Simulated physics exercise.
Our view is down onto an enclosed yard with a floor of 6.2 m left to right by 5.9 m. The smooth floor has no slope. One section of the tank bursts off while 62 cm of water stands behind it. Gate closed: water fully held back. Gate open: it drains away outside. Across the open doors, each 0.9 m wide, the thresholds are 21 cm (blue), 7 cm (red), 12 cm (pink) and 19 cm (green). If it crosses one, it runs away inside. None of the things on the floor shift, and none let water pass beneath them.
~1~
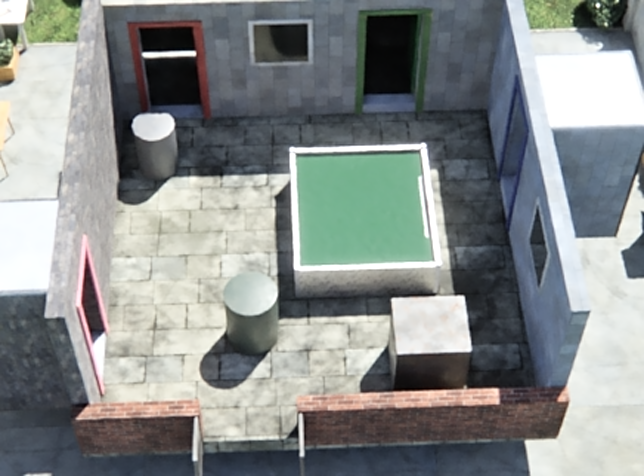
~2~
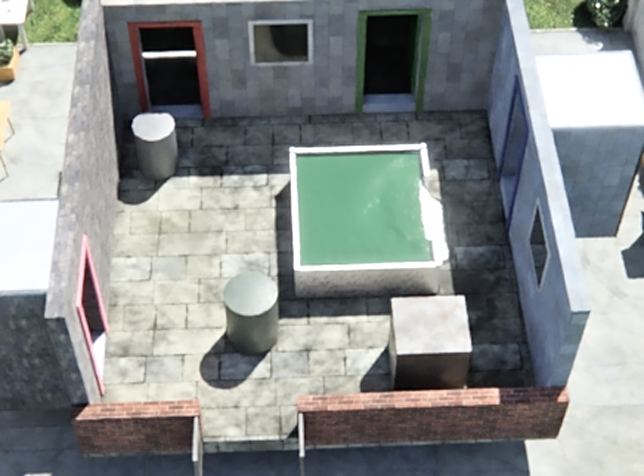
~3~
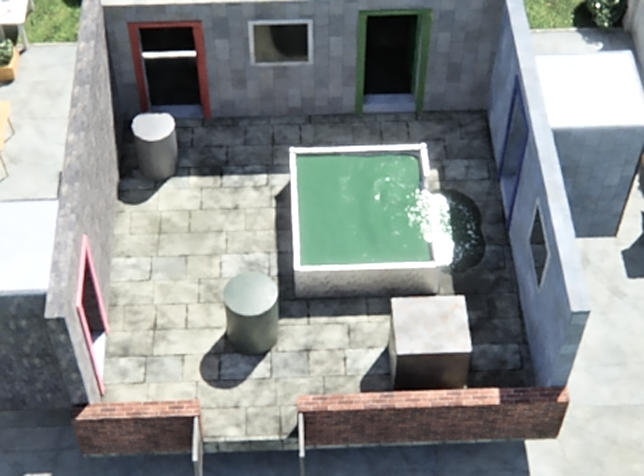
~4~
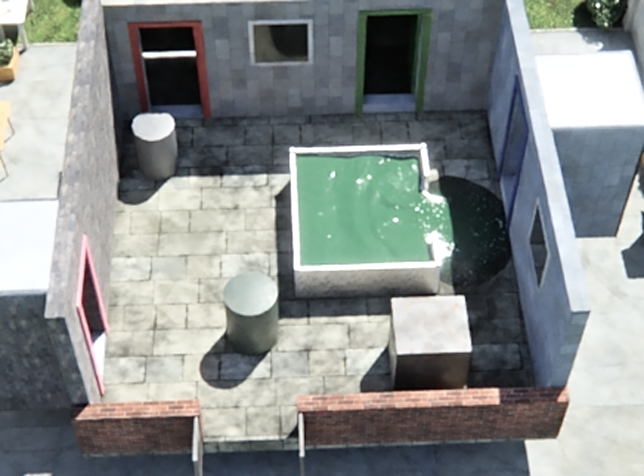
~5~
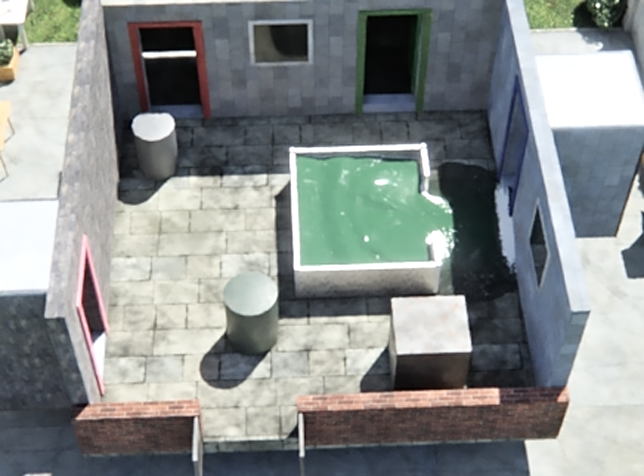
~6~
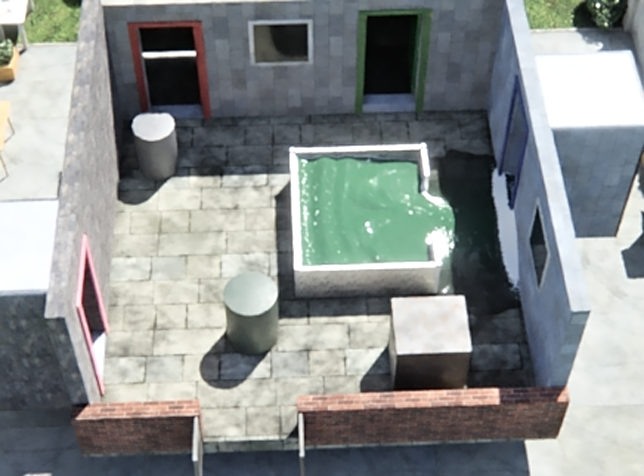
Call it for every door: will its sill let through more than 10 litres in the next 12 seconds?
Blue door - it will, red door - it will, pink door - it will not, green door - it will not.
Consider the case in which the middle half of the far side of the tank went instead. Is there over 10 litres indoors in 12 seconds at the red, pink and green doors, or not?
So red ends up past the limit, pink short of it, green past the limit.
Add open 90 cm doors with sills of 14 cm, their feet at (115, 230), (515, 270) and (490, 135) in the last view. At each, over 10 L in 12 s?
In turn: Short of it, beyond it, beyond it.
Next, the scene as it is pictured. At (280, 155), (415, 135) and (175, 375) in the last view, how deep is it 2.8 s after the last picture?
Taking the spots in order: 3 cm, 10 cm, 0 cm.
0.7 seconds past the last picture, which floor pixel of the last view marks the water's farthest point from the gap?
That's around (536, 391) in the last picture.
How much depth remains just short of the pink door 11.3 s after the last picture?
Close to 7.5 cm of depth.
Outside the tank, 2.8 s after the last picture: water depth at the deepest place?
About 27 cm at most.
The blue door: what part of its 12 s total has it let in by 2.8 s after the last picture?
Fraction in by then: Around 95 per cent.
Then, 0.7 s after the last picture water covers 15 % of the floor and is deepest (44 cm) near (496, 232); blue door 40 cm at the sill, 59 L in, red door not reached, pink door not reached, green door not reached.
Then, 1.5 s after the last picture water covers 25 % of the floor and is deepest (38 cm) near (506, 222); blue door 36 cm at the sill, 139 L in, red door not reached, pink door not reached, green door 7 cm at the sill, 0 L in.
Then, 2.8 s after the last picture water covers 50 % of the floor and is deepest (27 cm) near (506, 222); blue door 25 cm at the sill, 187 L in, red door not reached, pink door not reached, green door 12 cm at the sill, 0 L in.
Then, 6.3 s after the last picture water covers 90 % of the floor and is deepest (17 cm) near (538, 402); blue door 15 cm at the sill, 199 L in, red door 10 cm at the sill, 6 L in, pink door 6 cm at the sill, 0 L in, green door 9 cm at the sill, 0 L in.
Then, 11.3 s after the last picture water covers 100 % of the floor and is deepest (13 cm) near (253, 121); blue door 8 cm at the sill, 199 L in, red door 10 cm at the sill, 43 L in, pink door 7 cm at the sill, 0 L in, green door 5 cm at the sill, 0 L in.
